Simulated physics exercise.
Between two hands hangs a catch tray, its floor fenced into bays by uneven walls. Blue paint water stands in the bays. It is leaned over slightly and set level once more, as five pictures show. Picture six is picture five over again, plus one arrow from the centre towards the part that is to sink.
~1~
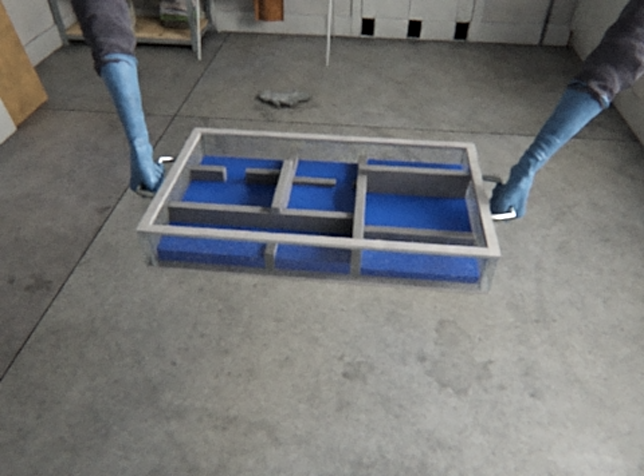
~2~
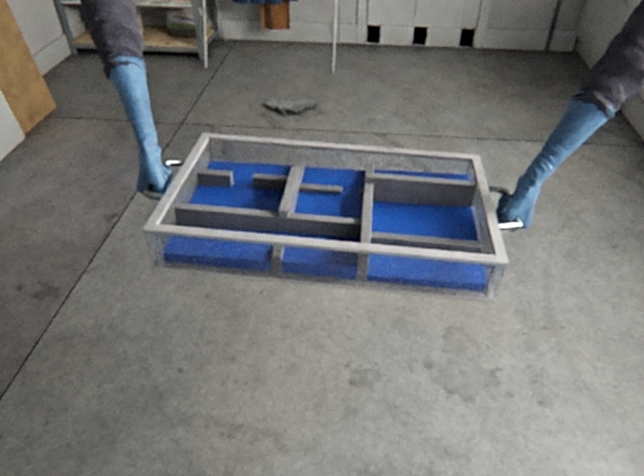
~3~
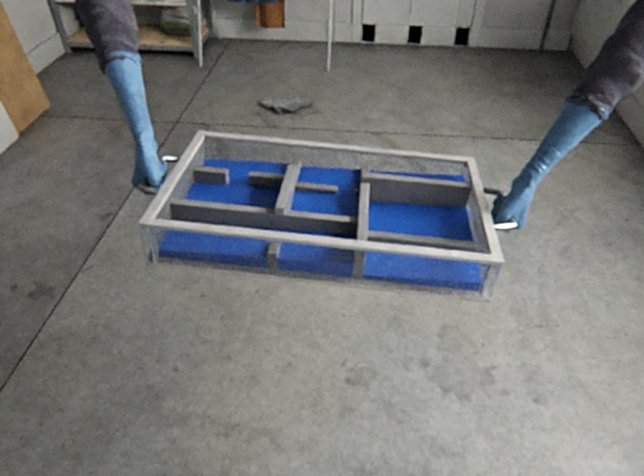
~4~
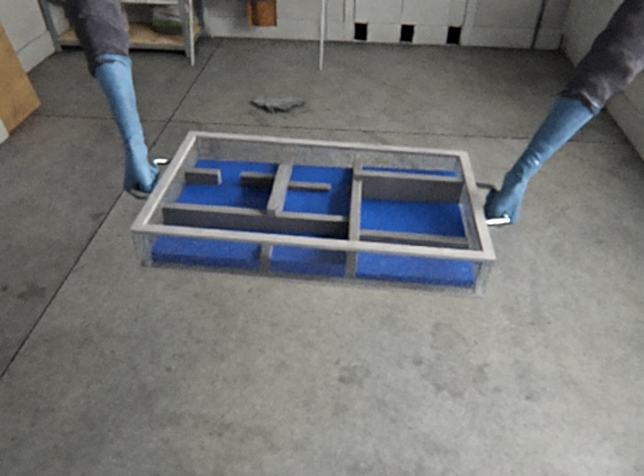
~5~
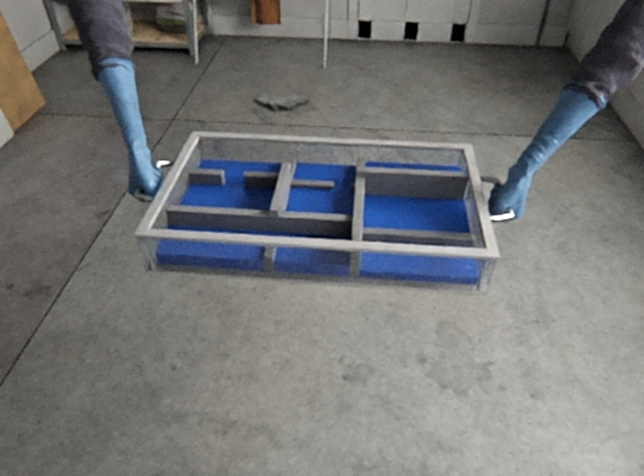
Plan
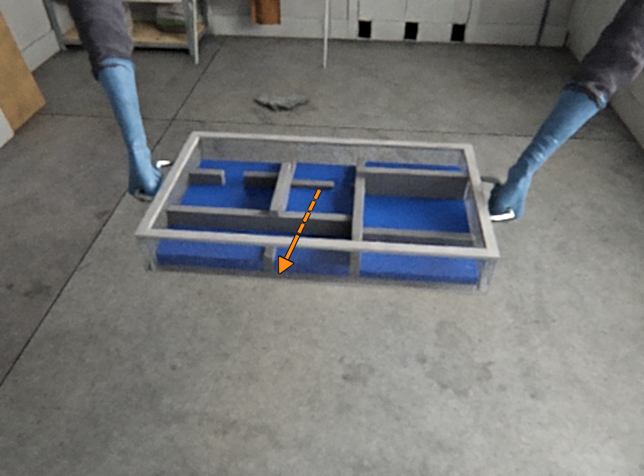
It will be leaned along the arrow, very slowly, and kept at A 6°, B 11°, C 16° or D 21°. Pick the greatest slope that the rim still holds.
Go for D.
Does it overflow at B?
No.
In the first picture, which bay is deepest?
That is the back right bay.
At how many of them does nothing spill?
All of the four.
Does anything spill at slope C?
No, not at all.
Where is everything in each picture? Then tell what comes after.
In the first picture, the tray is level; deepest in the back right bay, at (413, 173), shallowest in the front right.
The second picture shows tipped about 3° down to the back right; no wall is crossed.
The third picture shows tipped about 4° down to the back right; no wall is crossed.
The fourth picture shows tipped about 2° down to the back right; no wall is crossed.
In the fifth picture, the tray is level; deepest in the back right bay, at (411, 175), shallowest in the front right.
The arrow ends at (282, 268).
Choosing A, nothing spills; the centre left bay holds the most.
Choosing B, nothing spills; the centre left bay holds the most.
Choosing C, nothing spills; the centre left bay holds the most.
Choosing D, nothing spills; the centre left bay holds the most.
